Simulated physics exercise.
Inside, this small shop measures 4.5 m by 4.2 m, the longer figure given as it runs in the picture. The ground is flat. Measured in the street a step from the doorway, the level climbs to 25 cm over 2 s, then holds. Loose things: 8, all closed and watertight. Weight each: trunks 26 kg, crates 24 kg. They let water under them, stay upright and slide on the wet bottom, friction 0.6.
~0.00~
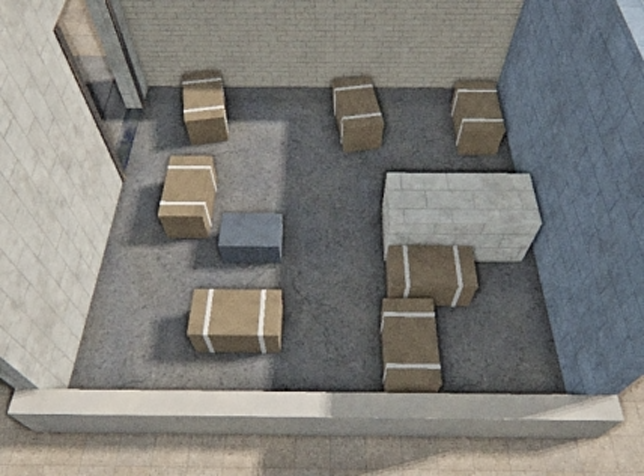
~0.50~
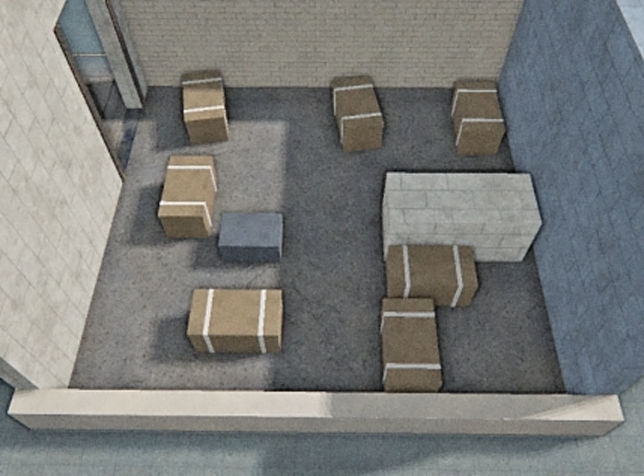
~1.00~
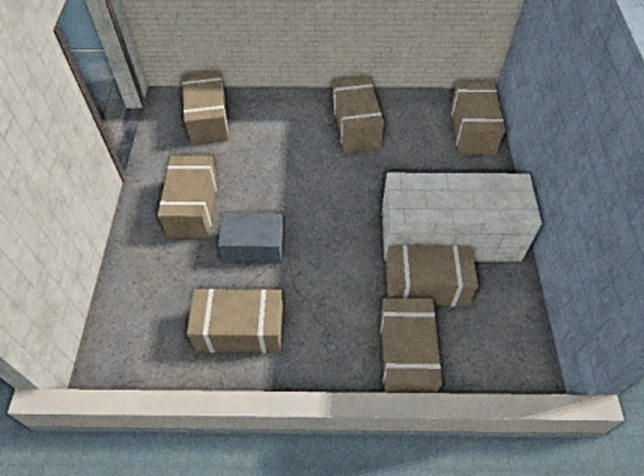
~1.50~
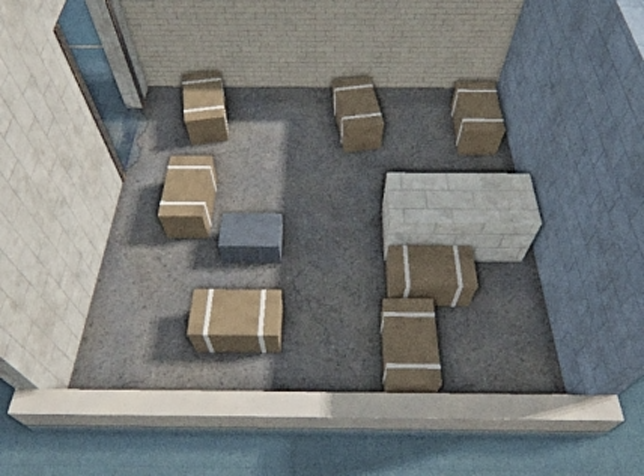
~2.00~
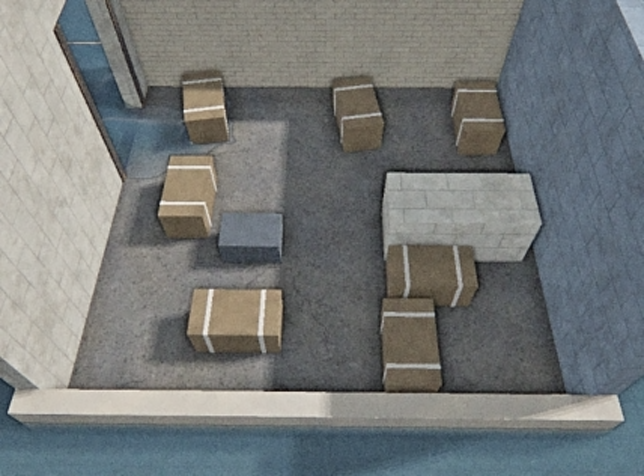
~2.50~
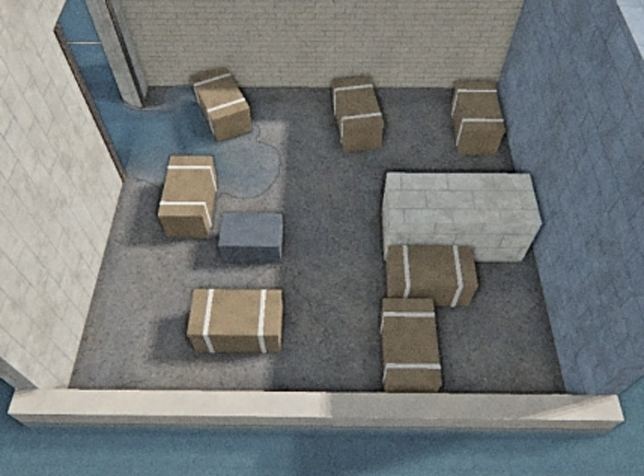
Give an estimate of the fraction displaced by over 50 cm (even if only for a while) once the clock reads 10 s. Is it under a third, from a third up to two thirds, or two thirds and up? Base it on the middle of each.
I would say under a third.
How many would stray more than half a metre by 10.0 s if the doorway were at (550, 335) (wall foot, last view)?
6.
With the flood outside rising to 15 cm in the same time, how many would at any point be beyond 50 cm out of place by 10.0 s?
Count under that change: 1.
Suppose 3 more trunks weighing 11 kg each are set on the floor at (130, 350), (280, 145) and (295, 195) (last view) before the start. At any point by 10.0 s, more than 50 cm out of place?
First stays within it, second exceeds it, third exceeds it.
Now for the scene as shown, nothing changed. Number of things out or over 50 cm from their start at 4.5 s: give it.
2.
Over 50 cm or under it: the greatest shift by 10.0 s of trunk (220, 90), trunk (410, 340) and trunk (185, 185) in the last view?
Result, in turn: Exceeded / stayed within / stayed within.
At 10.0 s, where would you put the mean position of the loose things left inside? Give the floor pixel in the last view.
Averaged position, last view: Near pixel (349, 228).
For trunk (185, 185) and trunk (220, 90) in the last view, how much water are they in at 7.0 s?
Roughly 4 and 14 cm.
After 3.5 s 1 of 8 are over 50 cm from their spots; 0 afloat.
After 4.5 s 2 of 8 are over 50 cm from their spots; 1 afloat.
After 7.0 s 2 of 8 are over 50 cm from their spots; 3 afloat.
After 10.0 s 2 of 8 are over 50 cm from their spots, and 2 have been at some point; 4 afloat.
